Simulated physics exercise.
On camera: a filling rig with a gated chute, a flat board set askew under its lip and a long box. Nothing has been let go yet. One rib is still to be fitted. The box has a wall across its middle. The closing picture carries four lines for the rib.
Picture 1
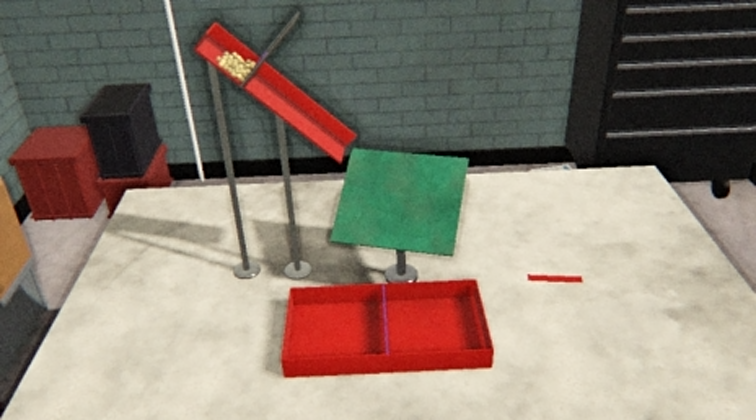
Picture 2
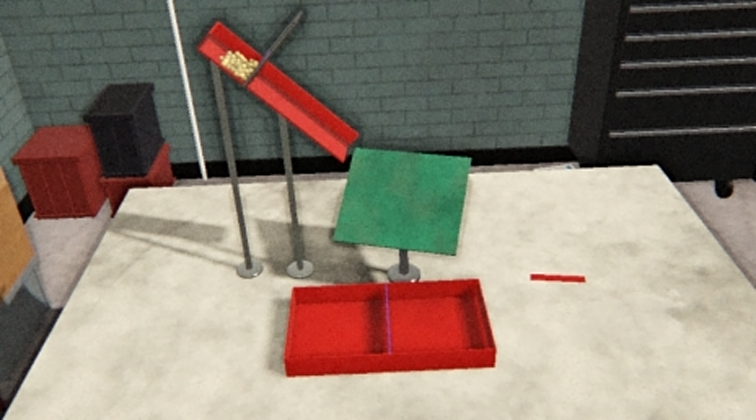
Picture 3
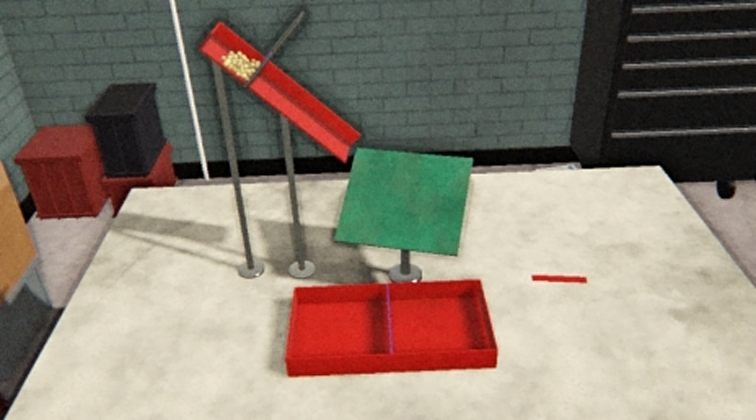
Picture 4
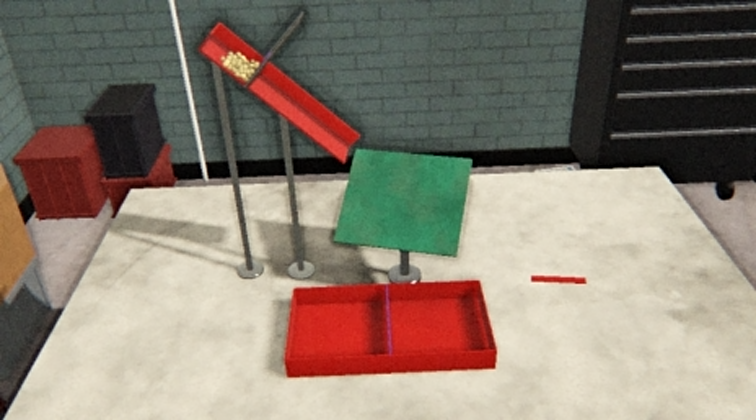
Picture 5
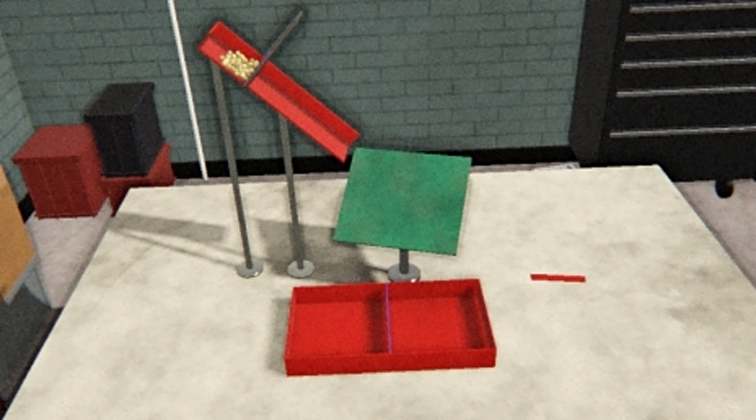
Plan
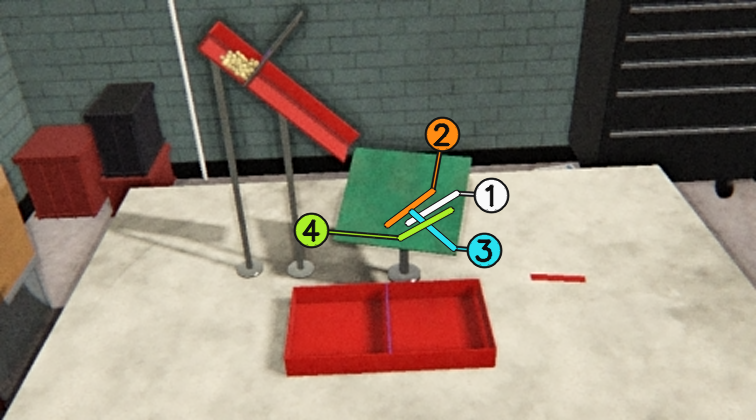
The camera view shifts very slightly while everything on the table stays still: pale pellets rest behind a dark bar in a sloping red chute, above a tilted green board and a divided red box.
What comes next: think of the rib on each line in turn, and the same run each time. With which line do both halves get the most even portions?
Go for 1.
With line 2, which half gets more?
More lands on the left.
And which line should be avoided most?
The answer is 2.
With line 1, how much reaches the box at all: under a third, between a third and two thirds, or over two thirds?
Line 1 gives over two thirds.
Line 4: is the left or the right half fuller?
More lands on the left.
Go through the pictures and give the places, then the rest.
In the first picture, load behind the gate near (237, 66), soya beans; lip of the chute near (342, 156), sloping fairly steeply.
In the second picture, middle of the board near (403, 199), tilted fairly steeply; middle of its low edge near (393, 248); of its high edge near (412, 153).
In the third picture, front corners of the box near (286, 359) and (497, 350); front end of its middle wall near (392, 354); gate still shut near (266, 60).
In the fourth picture, middle of the load near (241, 66); lip near (346, 156).
In the fifth picture, middle of the load near (240, 65); lip near (345, 155).
On the marked copy, line 1 from (456, 193) to (408, 223); line 2 from (432, 191) to (387, 224); line 3 from (412, 212) to (453, 248); line 4 from (451, 210) to (400, 238).
For line 1, of what is caught, close to half in the left half, close to half in the right.
For line 2, of what is caught, all but a few in the left half, a small share in the right.
For line 3, of what is caught, close to a quarter in the left half, the bulk in the right.
For line 4, of what is caught, the bulk in the left half, close to a quarter in the right.
